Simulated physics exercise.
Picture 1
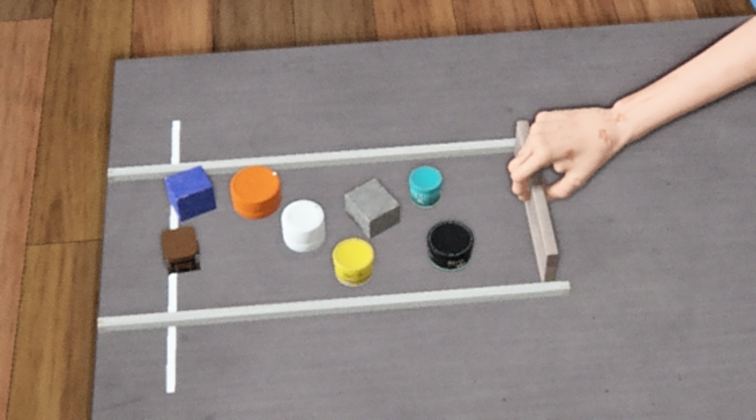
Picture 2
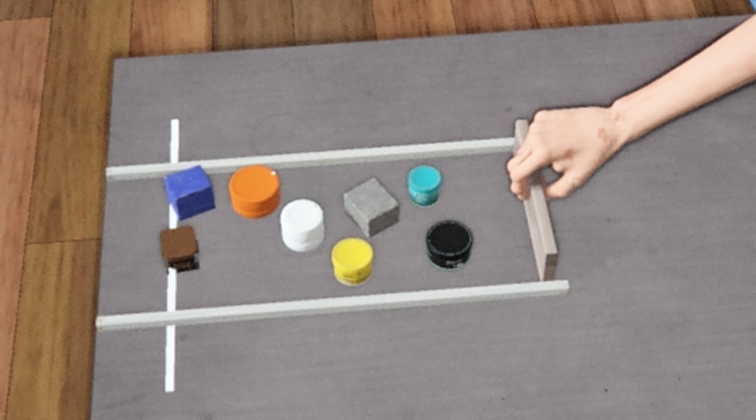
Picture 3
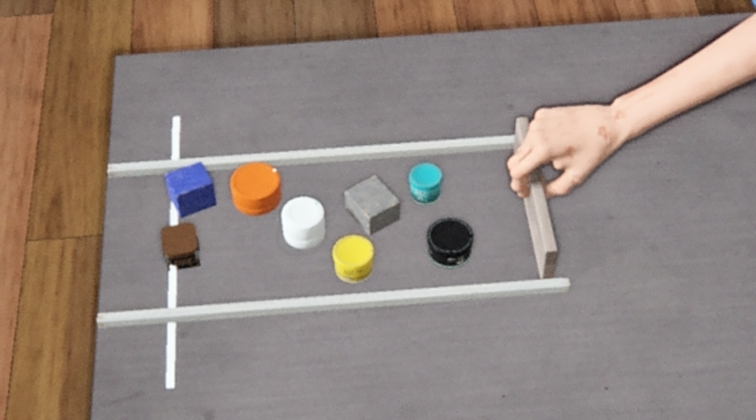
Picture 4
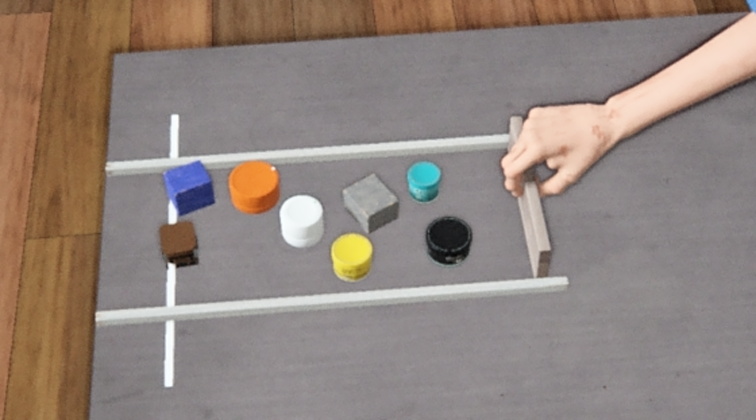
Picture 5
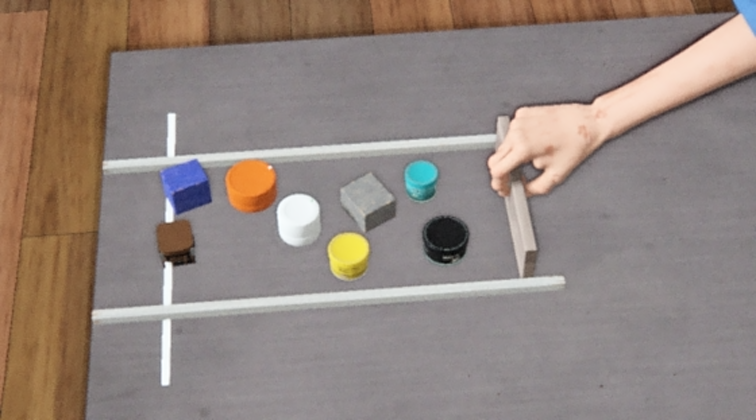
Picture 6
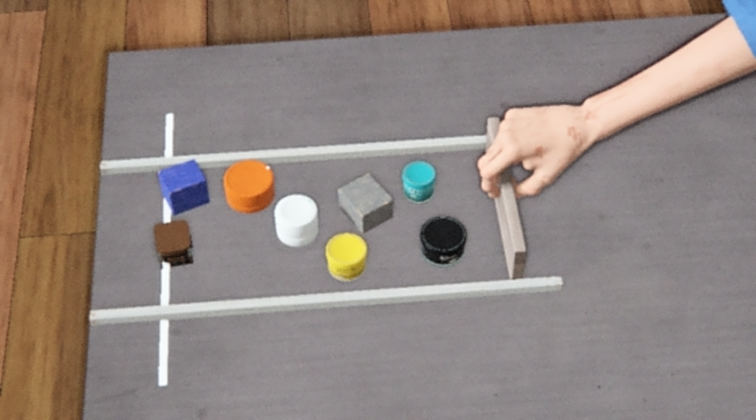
The clip shows eight small blocks and round containers scattered between two pale rails on a grey surface; a hand holds a wooden board still at the right, then slides it a short way left toward them.
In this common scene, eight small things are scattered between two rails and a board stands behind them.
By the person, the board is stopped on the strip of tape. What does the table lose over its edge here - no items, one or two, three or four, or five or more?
The number going over the end will be just one or two.
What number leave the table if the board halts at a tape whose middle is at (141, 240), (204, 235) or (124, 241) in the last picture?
4, 0, 4.
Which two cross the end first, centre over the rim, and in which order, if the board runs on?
First the blue block, then the brown case.
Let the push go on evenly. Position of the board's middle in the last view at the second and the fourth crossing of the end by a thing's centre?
At (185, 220) for the second, at (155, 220) for the fourth.
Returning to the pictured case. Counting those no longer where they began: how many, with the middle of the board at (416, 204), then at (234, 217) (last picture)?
By then 2, and later 8.
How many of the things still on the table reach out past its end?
Overhanging ones - 2.
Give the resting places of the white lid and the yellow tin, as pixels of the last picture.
First (106, 237), then (130, 289).
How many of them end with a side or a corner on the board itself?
3 touch it.
Early on, none off yet; brown case at rest near (174, 245); blue block at rest near (184, 187); orange lid at rest near (250, 187).
A while later, none off yet; brown case at rest near (174, 245); blue block moving near (177, 188); orange lid travelled a little near (222, 186).
Finally, the number that fall off is one or two; lost, blue block and brown case.
